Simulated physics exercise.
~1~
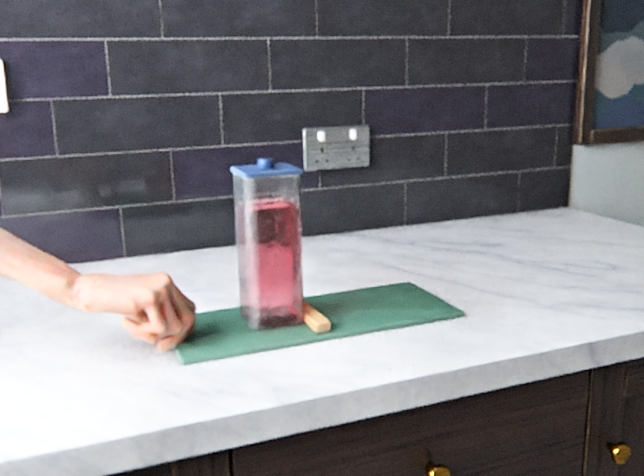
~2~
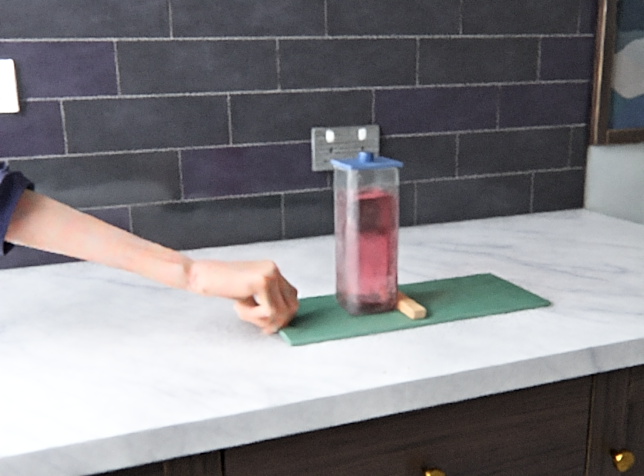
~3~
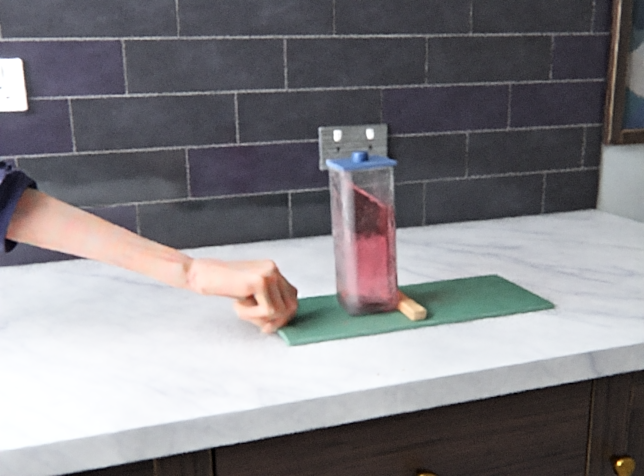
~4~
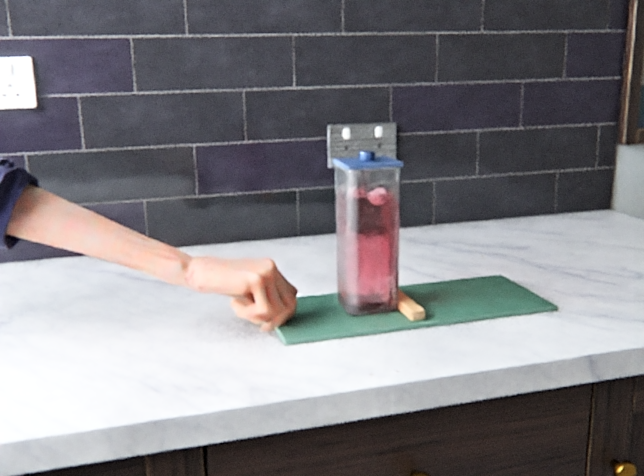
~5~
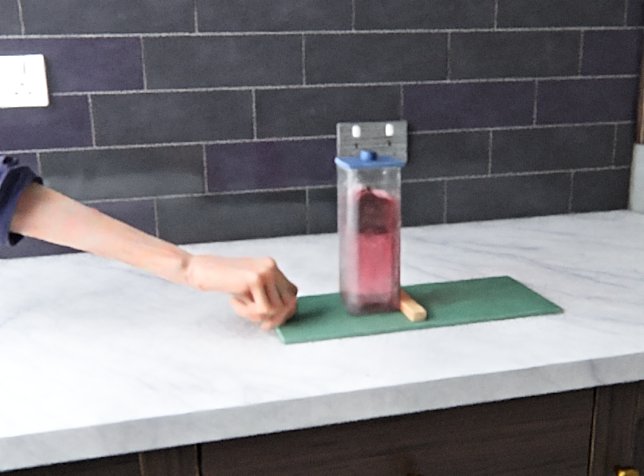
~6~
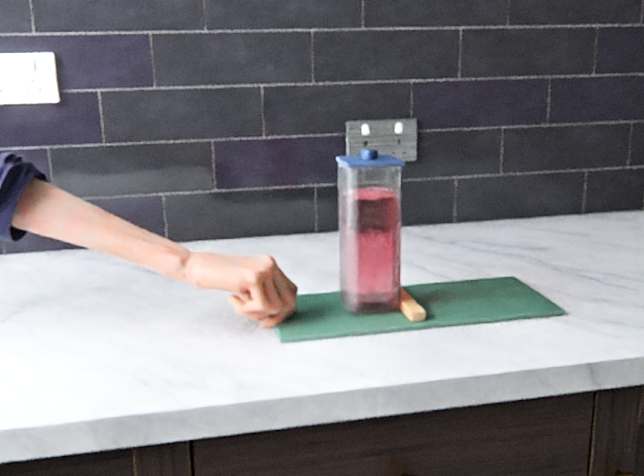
A square bottle of pink liquid with a blue cap rides on a green board pushed rightward along a marble counter by a hand, then tips slightly against a low wooden batten as the board stops, settling back upright while the liquid sloshes and calms.
